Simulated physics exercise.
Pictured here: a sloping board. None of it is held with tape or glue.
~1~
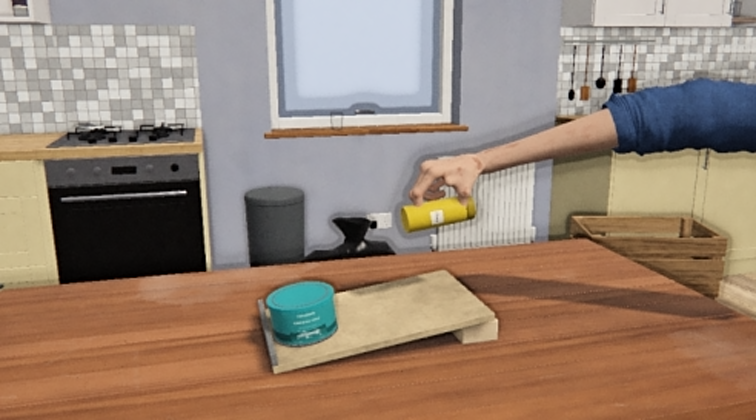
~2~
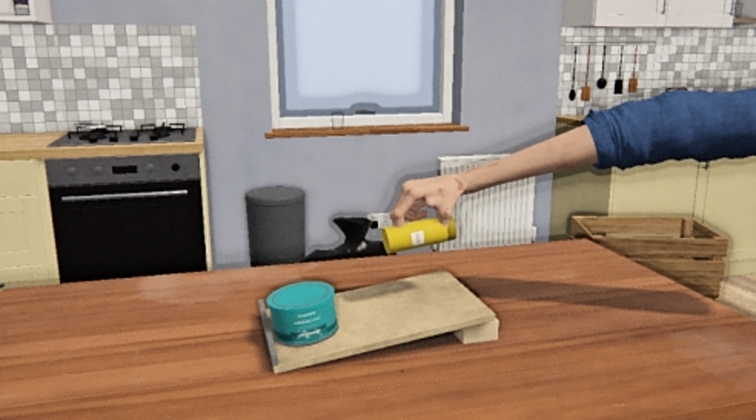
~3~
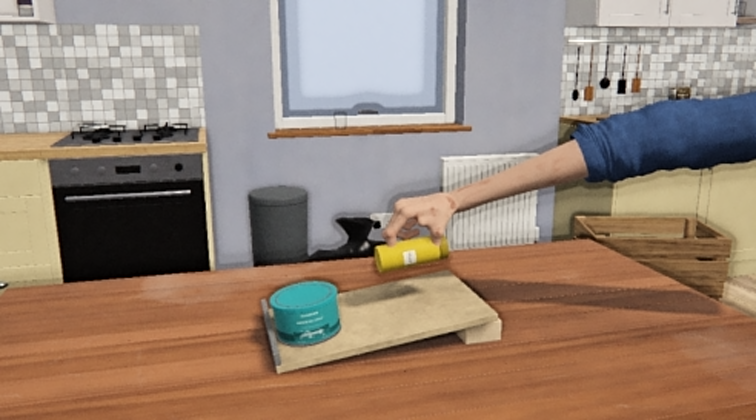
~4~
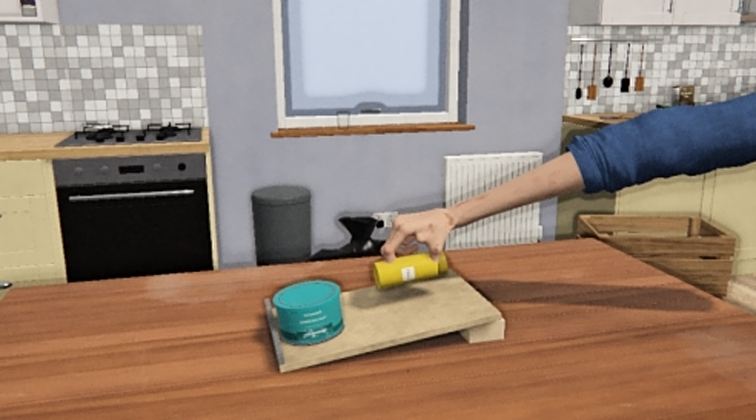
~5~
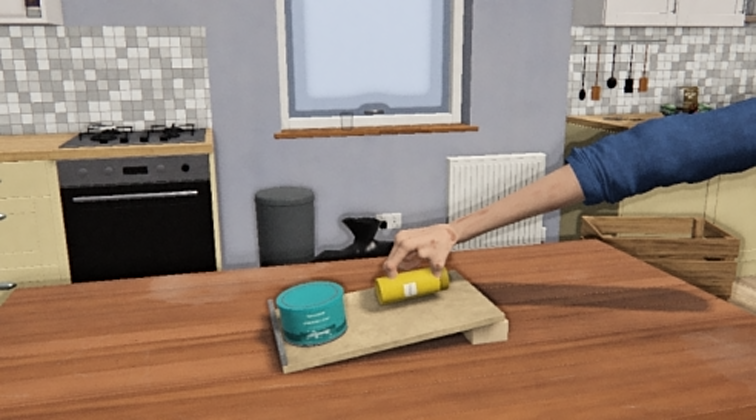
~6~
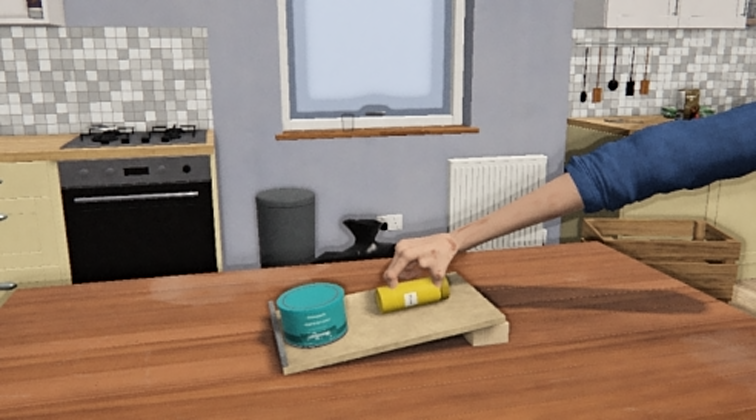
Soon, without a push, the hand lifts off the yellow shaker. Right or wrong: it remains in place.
Right.
Then, 0.20 s past the last view, nothing moves.
Then, 0.50 s past the last view, yellow shaker resting near (413, 294).
Finally, both still in place. Final places as the last picture's camera would see them, yellow shaker near (413, 294). The yellow shaker stays where it is put.
